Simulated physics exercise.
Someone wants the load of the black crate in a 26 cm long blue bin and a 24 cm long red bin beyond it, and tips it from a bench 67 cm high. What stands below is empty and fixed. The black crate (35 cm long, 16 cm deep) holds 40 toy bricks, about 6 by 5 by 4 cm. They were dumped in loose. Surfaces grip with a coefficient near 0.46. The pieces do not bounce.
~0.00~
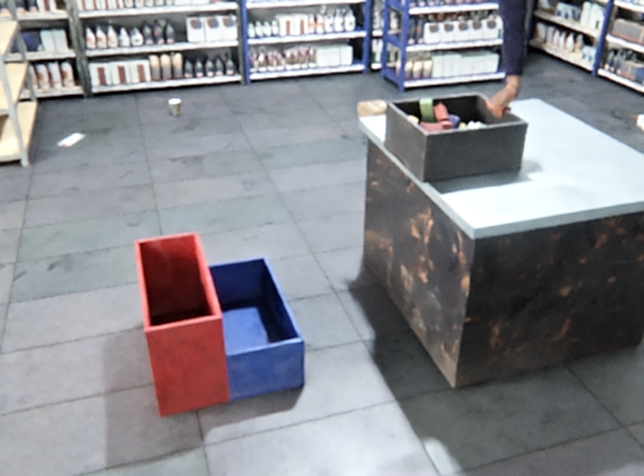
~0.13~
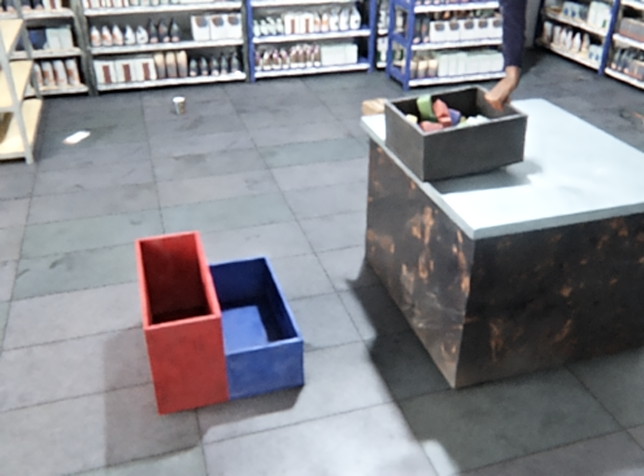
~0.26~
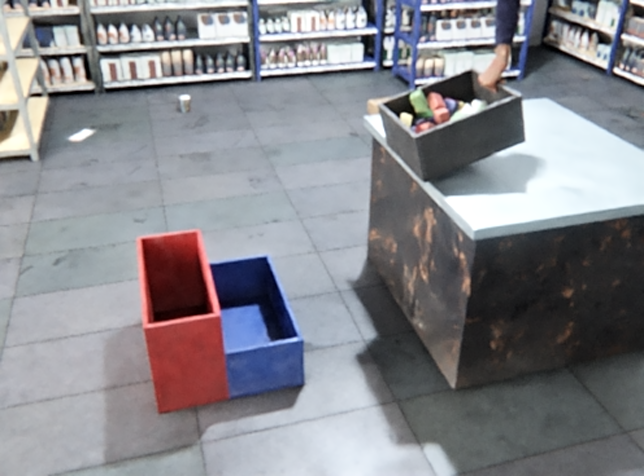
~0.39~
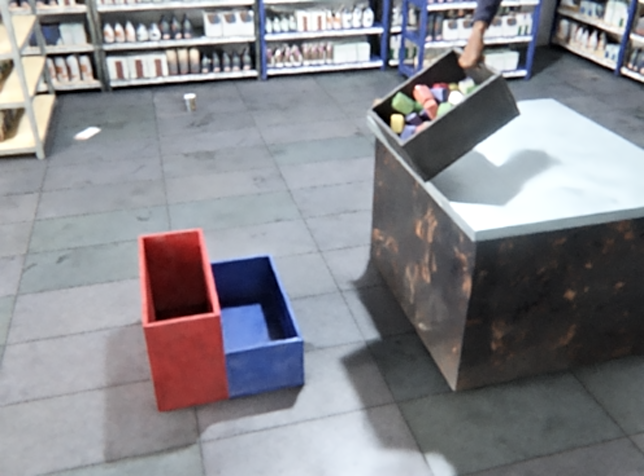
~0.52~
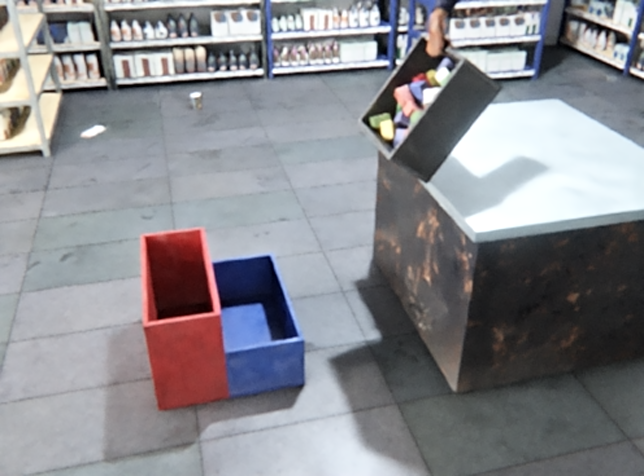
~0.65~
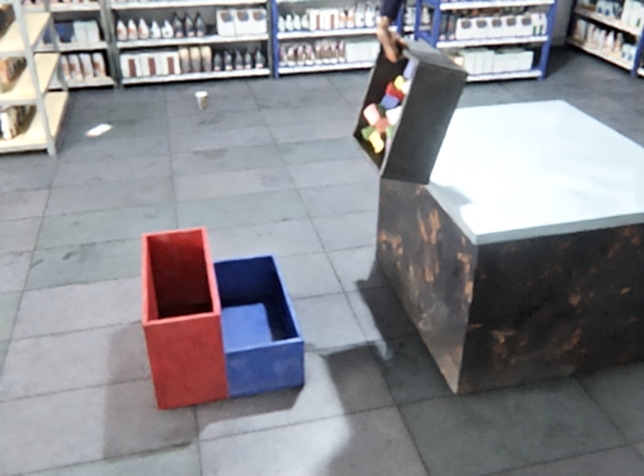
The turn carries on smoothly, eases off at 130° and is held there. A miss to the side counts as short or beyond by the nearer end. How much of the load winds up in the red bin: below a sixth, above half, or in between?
Expect less than a sixth of the load in the red bin.
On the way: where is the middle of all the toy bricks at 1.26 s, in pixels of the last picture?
At about (322, 278).
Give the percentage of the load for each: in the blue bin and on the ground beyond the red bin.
About 15 and 0 per cent.
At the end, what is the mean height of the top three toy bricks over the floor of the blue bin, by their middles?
About 3 cm.
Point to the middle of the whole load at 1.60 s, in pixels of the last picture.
At about (307, 322).
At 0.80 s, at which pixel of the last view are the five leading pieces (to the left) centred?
At about (351, 157).
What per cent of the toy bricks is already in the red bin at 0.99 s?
About 0 per cent.
After 0.80 s, tilt 98°; 38 still in the black crate and 2 in the air.
After 0.99 s, tilt 121°; 26 still in the black crate, 1 on the ground short of the blue bin and 13 in the air.
After 1.26 s, tilt 130°; 3 still in the black crate, 5 in the blue bin, 11 on the ground short of the blue bin and 21 in the air.
Outcome (at 1.60 s), 6 in the blue bin and 34 on the ground short of the blue bin. Asked share, 0 of 40, 0 per cent.
